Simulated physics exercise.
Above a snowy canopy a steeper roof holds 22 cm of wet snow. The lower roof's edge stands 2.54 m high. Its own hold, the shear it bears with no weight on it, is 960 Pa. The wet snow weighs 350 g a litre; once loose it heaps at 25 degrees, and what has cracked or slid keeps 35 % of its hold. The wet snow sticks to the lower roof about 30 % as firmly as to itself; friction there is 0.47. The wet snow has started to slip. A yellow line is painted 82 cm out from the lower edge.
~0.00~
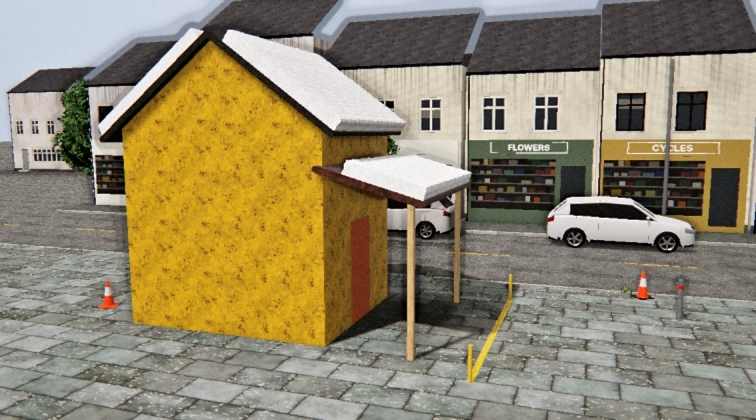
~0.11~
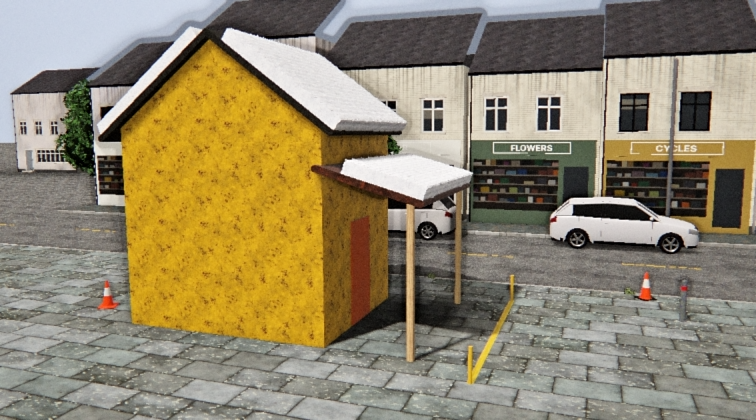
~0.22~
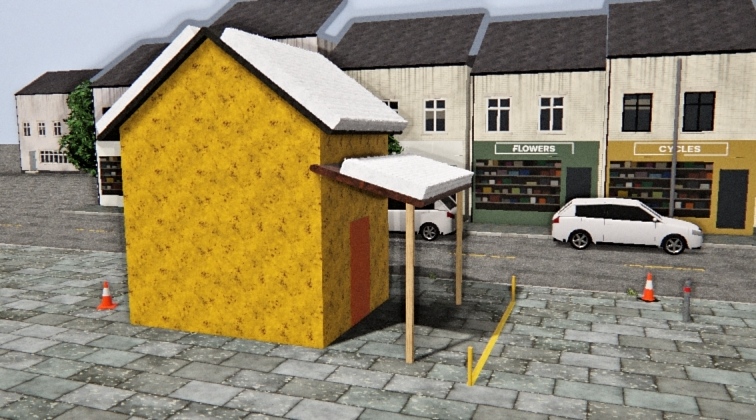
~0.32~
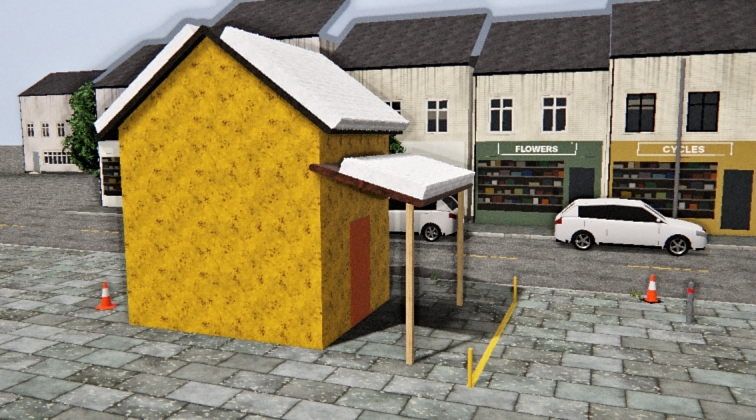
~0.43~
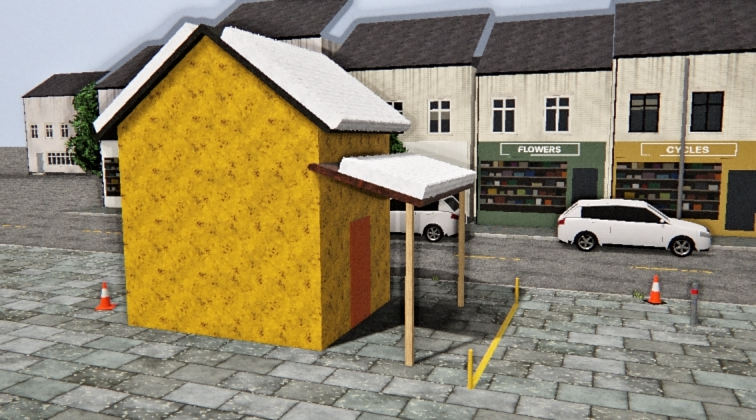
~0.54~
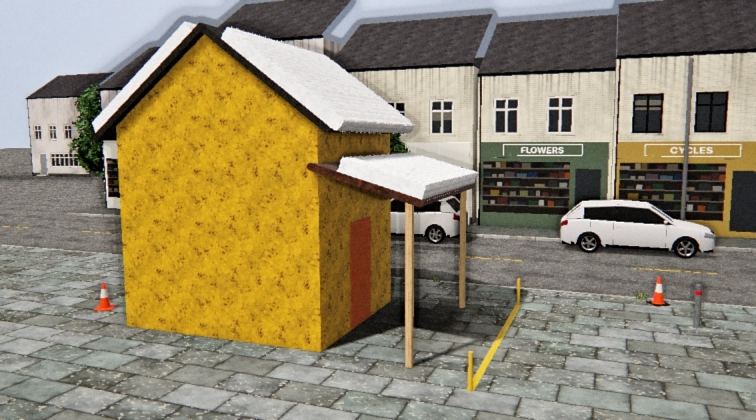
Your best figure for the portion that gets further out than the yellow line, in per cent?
Expect roughly 0 %.
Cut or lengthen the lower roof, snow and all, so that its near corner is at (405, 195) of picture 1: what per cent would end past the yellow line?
It would be near 1 %.
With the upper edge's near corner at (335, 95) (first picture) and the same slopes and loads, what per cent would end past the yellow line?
In that case some 18 per cent.
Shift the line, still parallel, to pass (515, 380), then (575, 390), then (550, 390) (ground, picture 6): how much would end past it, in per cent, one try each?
In that order: 0 %, 0 %, 0 %.
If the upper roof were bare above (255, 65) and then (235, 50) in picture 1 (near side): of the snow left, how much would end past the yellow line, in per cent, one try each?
In that order: 0 %, 0 %.
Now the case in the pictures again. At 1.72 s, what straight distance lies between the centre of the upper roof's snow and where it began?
Some 1.4 m.
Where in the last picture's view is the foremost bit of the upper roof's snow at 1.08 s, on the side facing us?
Around (355, 154).
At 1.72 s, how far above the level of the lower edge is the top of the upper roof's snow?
Roughly 1.8 m.
After 1.08 s, none is below the lower edge and 0 % is past the line.
After 1.72 s, none is below the lower edge and 0 % is past the line.
After 2.36 s, none is below the lower edge and 0 % is past the line.
After 3.00 s, none is below the lower edge and 0 % is past the line.
After 4.00 s, none is below the lower edge and 0 % is past the line.
